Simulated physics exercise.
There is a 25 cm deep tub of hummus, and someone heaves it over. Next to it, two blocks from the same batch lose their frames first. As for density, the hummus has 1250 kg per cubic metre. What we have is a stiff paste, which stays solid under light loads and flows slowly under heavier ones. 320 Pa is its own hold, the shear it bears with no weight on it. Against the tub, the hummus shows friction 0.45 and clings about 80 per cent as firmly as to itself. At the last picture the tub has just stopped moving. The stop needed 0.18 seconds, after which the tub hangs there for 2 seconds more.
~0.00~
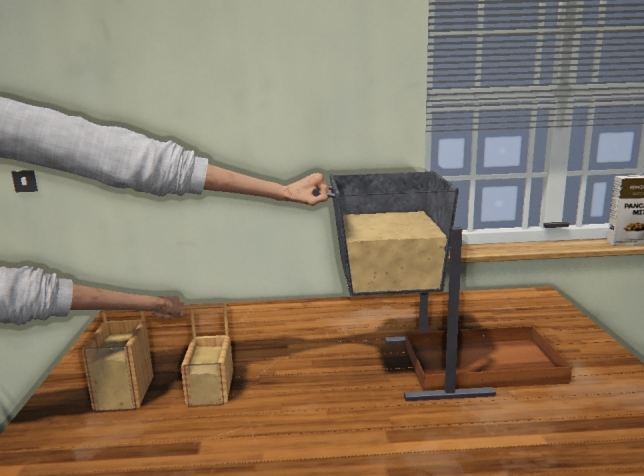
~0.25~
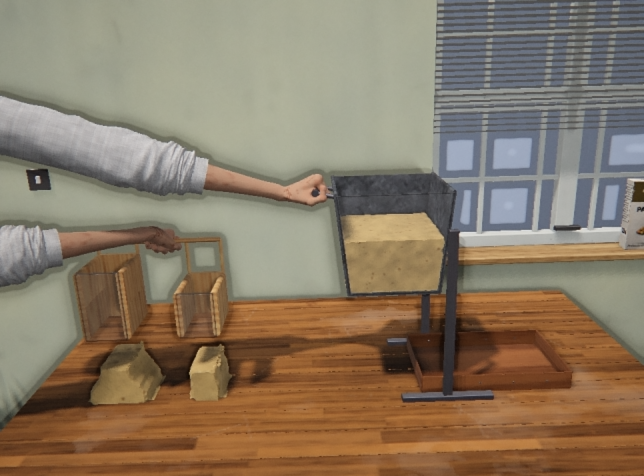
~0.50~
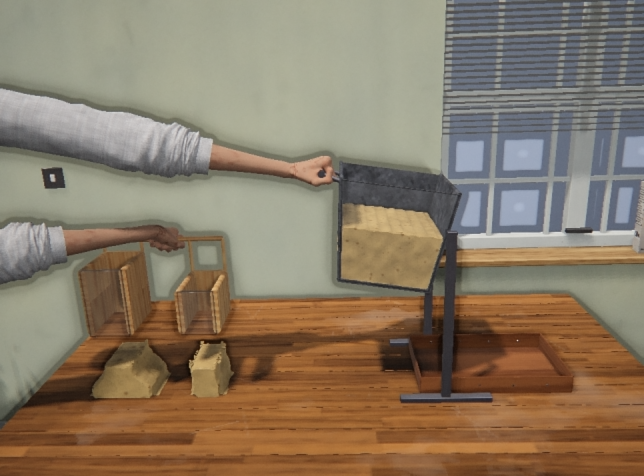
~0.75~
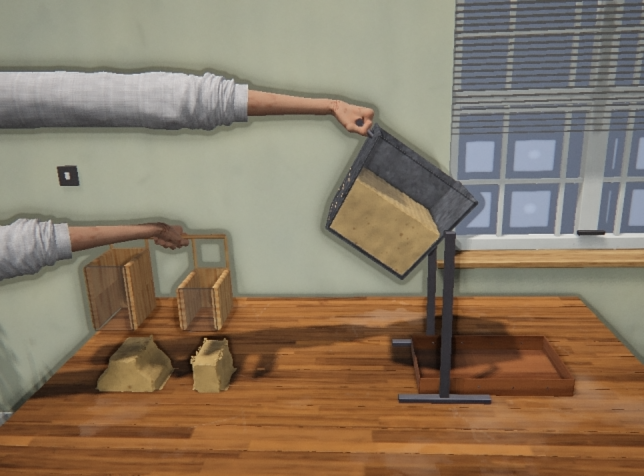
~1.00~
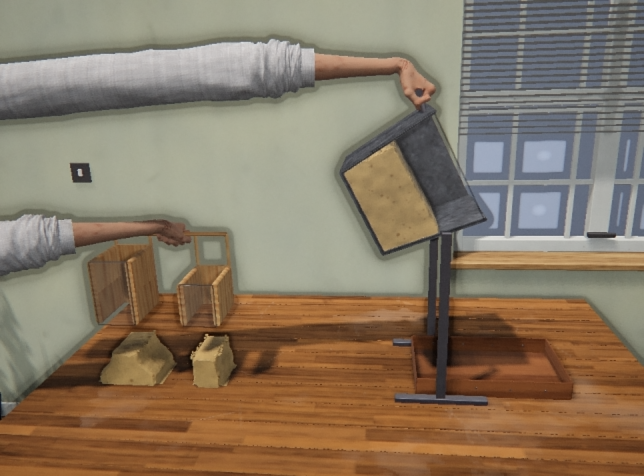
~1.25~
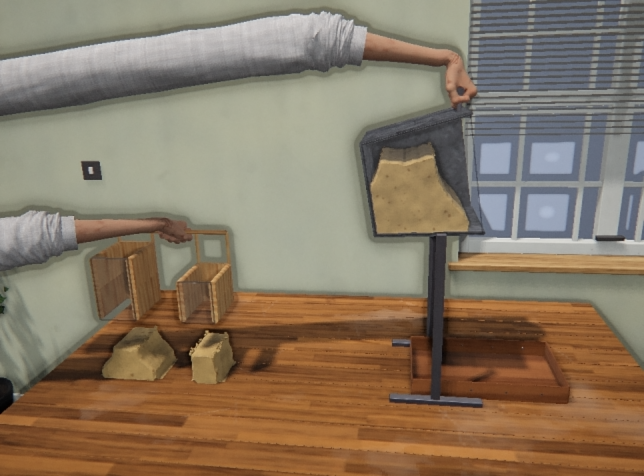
To begin with, a hand on the left lifts wooden moulds off two pale yellow blocks, which sag, the left one more noticeably. Another hand then raises the left side of a grey tub, tilting it steeply rightward on its stand above a brown tray, while the yellow mass slumps inside.
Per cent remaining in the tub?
Roughly 72 %.
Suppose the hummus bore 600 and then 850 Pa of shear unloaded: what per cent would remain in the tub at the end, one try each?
Expect about 100 in a hundred, then about 100 in a hundred.
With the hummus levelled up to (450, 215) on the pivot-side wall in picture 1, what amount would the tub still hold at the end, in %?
Then about 50 %.
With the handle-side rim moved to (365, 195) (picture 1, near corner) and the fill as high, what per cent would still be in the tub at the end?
Around 100 percent would still be in the tub at the end.
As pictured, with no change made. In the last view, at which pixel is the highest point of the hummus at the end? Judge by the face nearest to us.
Highest point: Approx. (416, 188).
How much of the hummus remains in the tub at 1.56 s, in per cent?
It's something like 80 % of the original load.
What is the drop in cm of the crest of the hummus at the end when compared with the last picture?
About 7 cm.
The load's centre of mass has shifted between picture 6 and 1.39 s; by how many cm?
Shift: Some 4 cm.
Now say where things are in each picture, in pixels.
In the first picture, handle-side rim at (340, 195), tilt 0 degrees; top of the hummus at (355, 240); blocks stand 15 cm, 9.9 cm (left to right).
In the second picture, handle-side rim at (338, 196), tilt 0 degrees; top of the hummus at (353, 241); blocks stand 11 cm, 9.6 cm (left to right).
In the third picture, handle-side rim at (344, 179), tilt 9 degrees; top of the hummus at (349, 227); blocks stand 10 cm, 9.5 cm (left to right).
In the fourth picture, handle-side rim at (381, 136), tilt 36 degrees; top of the hummus at (361, 182); blocks stand 10 cm, 9.5 cm (left to right).
In the fifth picture, handle-side rim at (436, 113), tilt 64 degrees; top of the hummus at (394, 147); blocks stand 10 cm, 9.5 cm (left to right).
In the sixth picture, handle-side rim at (471, 116), tilt 81 degrees; top of the hummus at (429, 157); blocks stand 10 cm, 9.5 cm (left to right).
After 1.39 s, the tub is at 81 degrees and holds 95 %.
After 1.56 s, the tub is at 81 degrees and holds 81 %.
After 1.73 s, the tub is at 81 degrees and holds 74 %.
After 1.90 s, the tub is at 81 degrees and holds 72 %.
After 3.25 s, at the end, the tub is at 81 degrees and holds 72 %.
